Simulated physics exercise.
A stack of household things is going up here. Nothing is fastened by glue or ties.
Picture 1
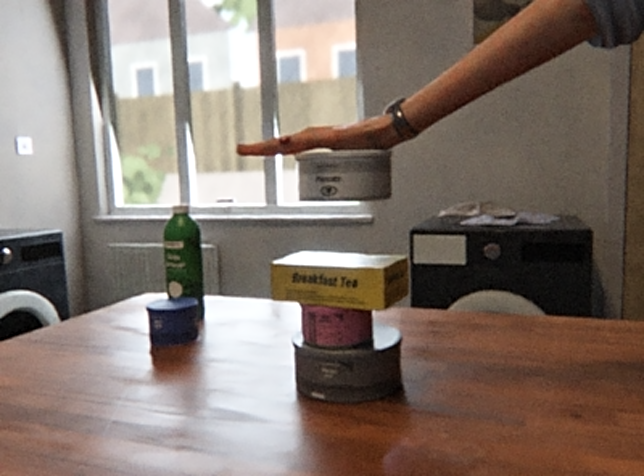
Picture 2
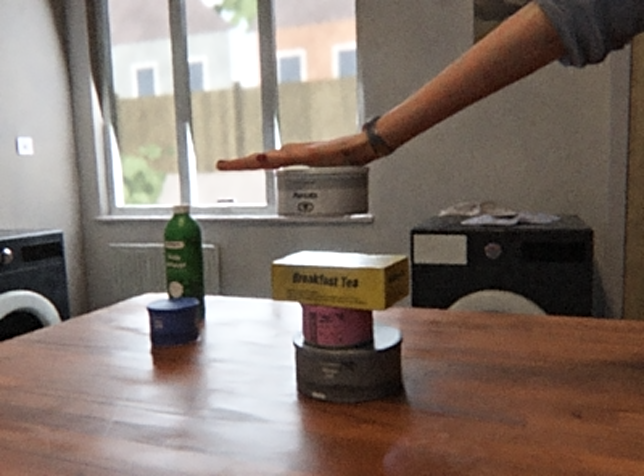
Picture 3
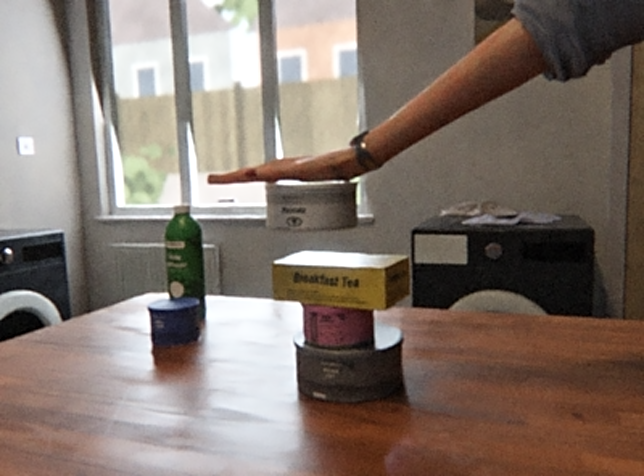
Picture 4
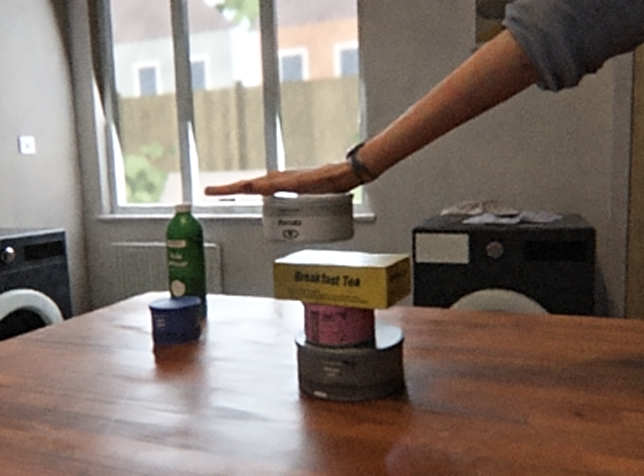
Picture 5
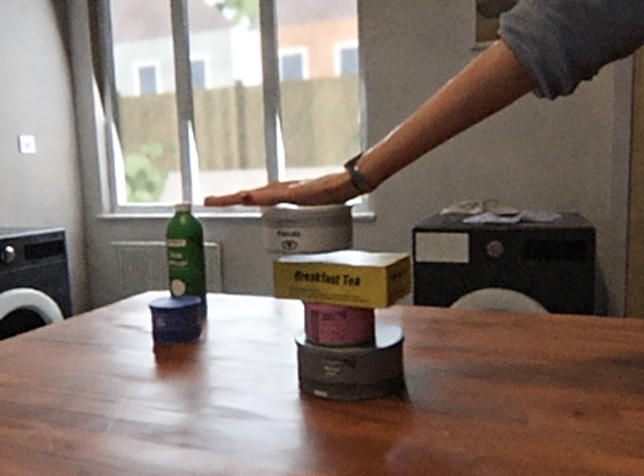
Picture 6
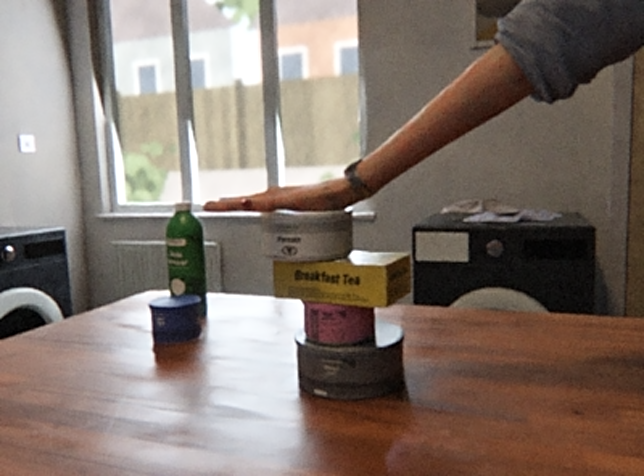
We see a flat hand reach in from the right with a white tub beneath its palm, moving slightly left and down until the tub sits on the yellow packet, above the pink and grey tubs on a wooden table.
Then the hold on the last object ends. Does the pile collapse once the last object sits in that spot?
No. Most likely the pile survives.
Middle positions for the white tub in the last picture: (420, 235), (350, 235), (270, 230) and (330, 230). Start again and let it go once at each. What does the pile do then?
Try one: It topples; try two: It stands firm; try three: It topples; try four: It stands firm.
Then, 1.00 s later than the last frame, all is still.
Then, 2.10 s later than the last frame, white tub resting near (307, 233).
When it is over, all 6 as before. End places, in pixels of the last picture, white tub near (307, 233). The pile stays up.
